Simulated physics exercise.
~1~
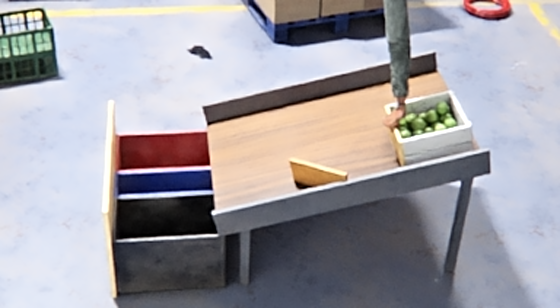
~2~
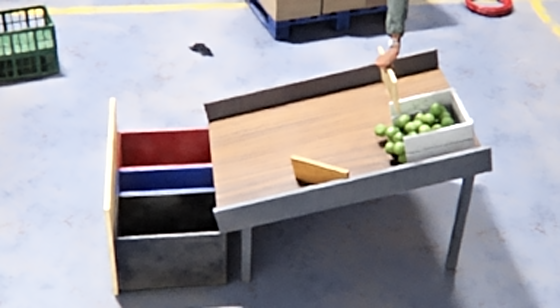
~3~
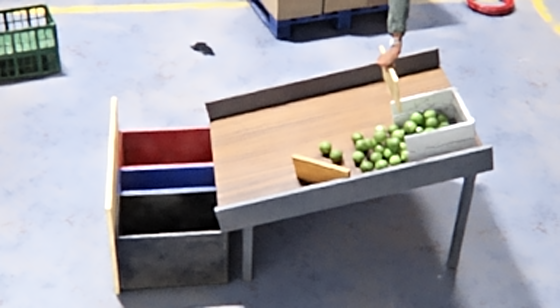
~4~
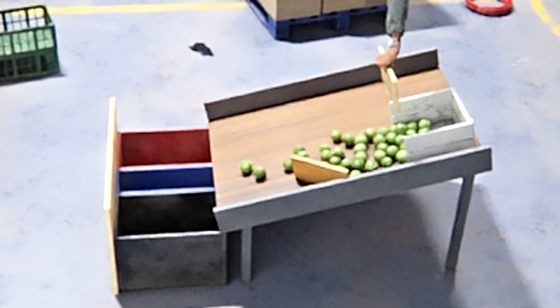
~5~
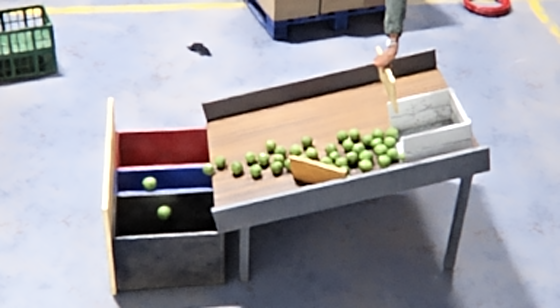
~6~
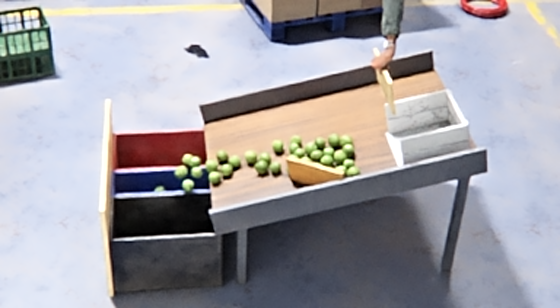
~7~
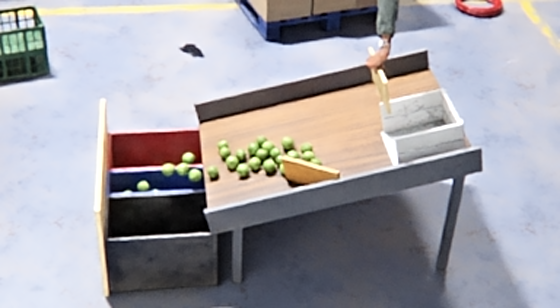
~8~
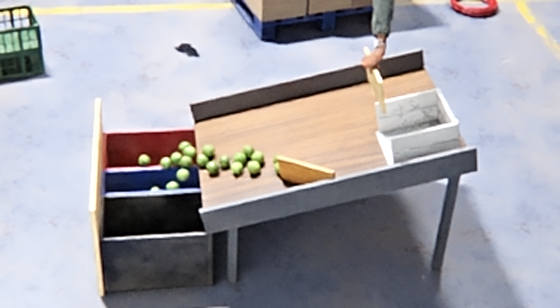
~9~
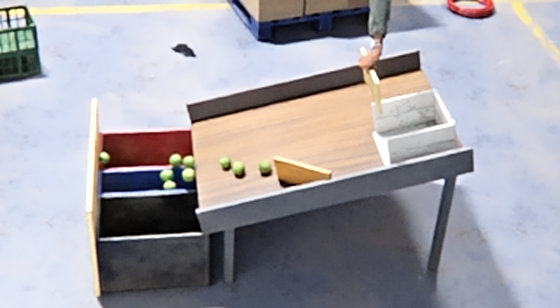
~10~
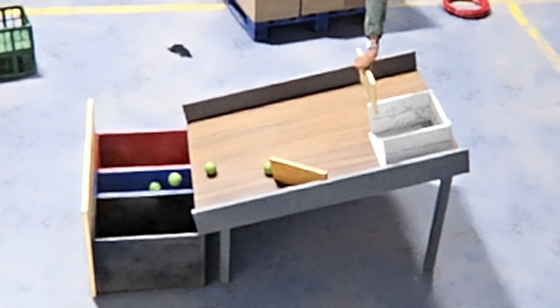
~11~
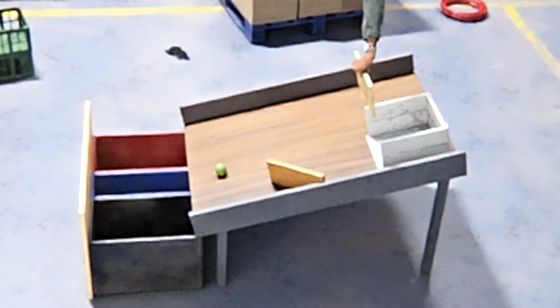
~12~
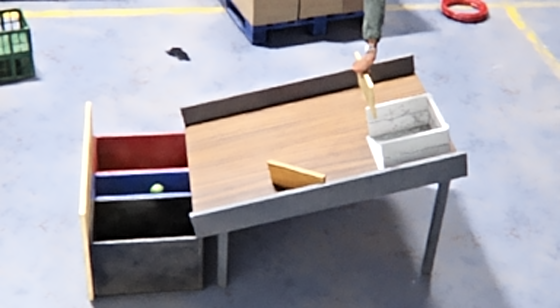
Green apples rolling left down a sloping table after a hand lifts a gate, passing an angled board and dropping mostly into the blue bin.
